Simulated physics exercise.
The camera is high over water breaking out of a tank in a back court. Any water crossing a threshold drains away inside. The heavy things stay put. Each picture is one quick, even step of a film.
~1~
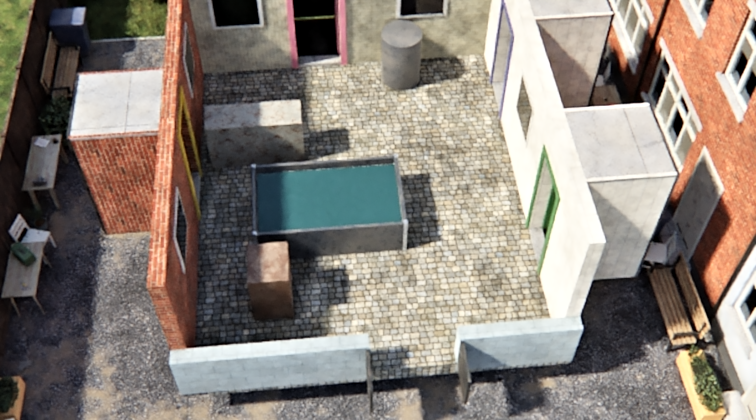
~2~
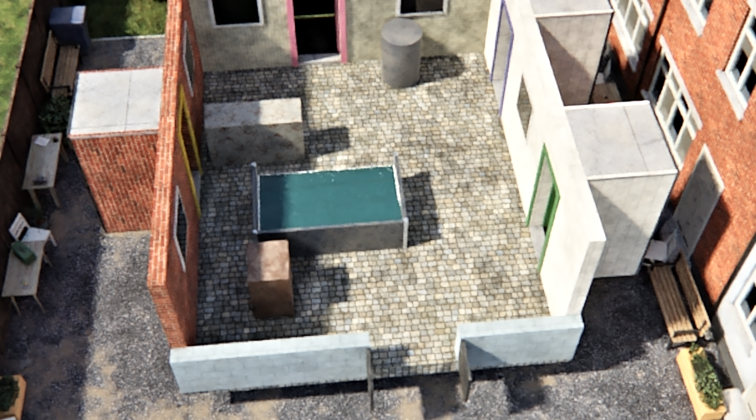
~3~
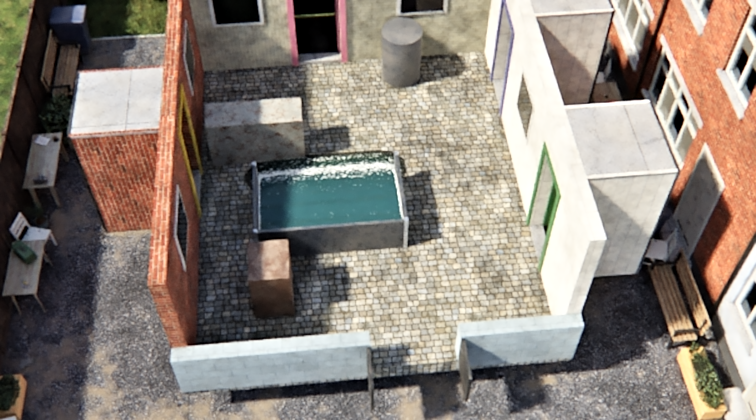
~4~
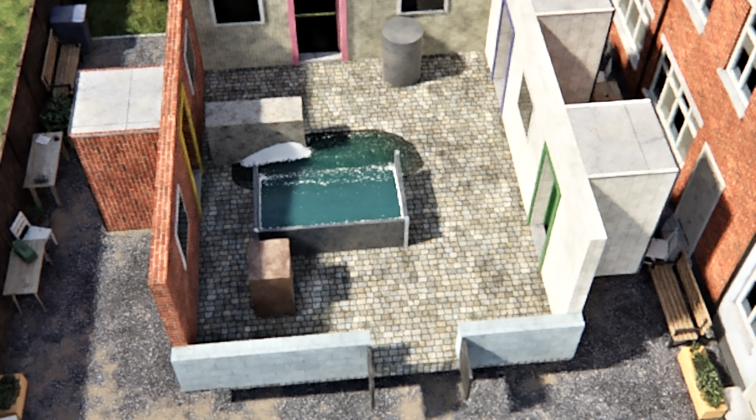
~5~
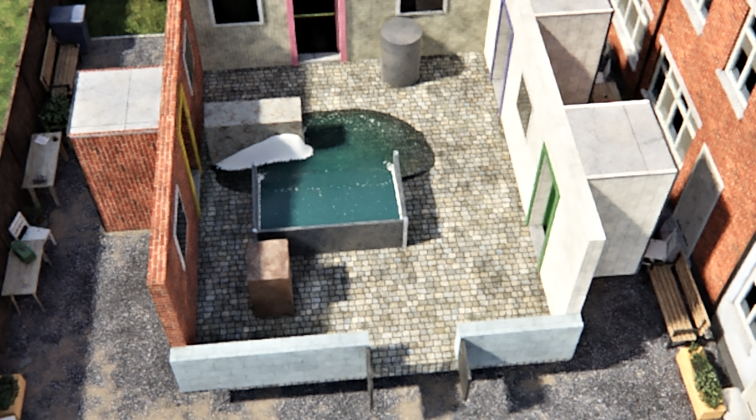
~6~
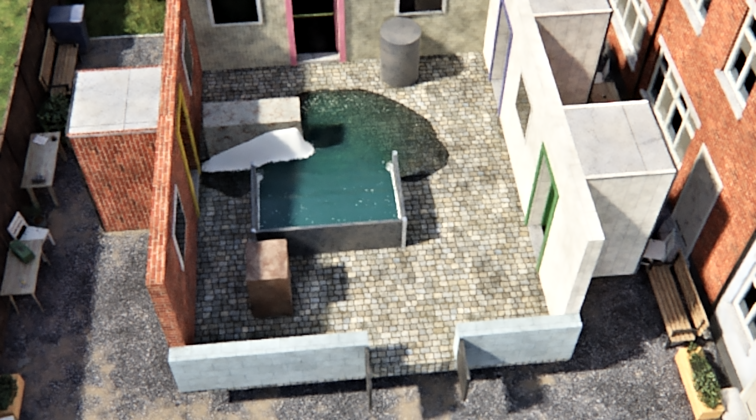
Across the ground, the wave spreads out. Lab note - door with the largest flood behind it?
Largest flood: Pink door.
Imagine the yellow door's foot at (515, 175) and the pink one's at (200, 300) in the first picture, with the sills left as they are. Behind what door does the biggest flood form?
Looks like it's the blue door.
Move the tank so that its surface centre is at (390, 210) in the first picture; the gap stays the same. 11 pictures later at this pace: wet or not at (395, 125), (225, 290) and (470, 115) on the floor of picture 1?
As listed: Under water, no water, under water.
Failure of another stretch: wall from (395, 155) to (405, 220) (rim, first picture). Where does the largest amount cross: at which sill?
The green one.
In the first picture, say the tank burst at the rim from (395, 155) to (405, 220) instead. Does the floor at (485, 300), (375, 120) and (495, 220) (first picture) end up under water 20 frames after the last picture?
In the order asked: Waterlogged, bare, waterlogged.
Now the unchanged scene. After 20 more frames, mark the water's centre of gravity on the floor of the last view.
The balance point is around (330, 146).
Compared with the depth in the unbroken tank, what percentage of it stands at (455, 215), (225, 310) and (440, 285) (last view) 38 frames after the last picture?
Around 4, 8 and 0 percent, in that order.
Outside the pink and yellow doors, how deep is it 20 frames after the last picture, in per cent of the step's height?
190 and 70 %, in that order.
A moment on, water covers 35 % of the floor; blue door not reached, yellow door some in, green door not reached, pink door some in.
Next, water covers 45 % of the floor; blue door wet at the sill, nothing in, yellow door some in, green door not reached, pink door a lot in.
Then, water covers 60 % of the floor; blue door some in, yellow door a lot in, green door not reached, pink door a lot in.
Later, water covers 80 % of the floor; blue door some in, yellow door a lot in, green door wet at the sill, nothing in, pink door a lot in.
In the end, water covers 95 % of the floor; blue door some in, yellow door a lot in, green door wet at the sill, nothing in, pink door a lot in; the pink door has let in the most.
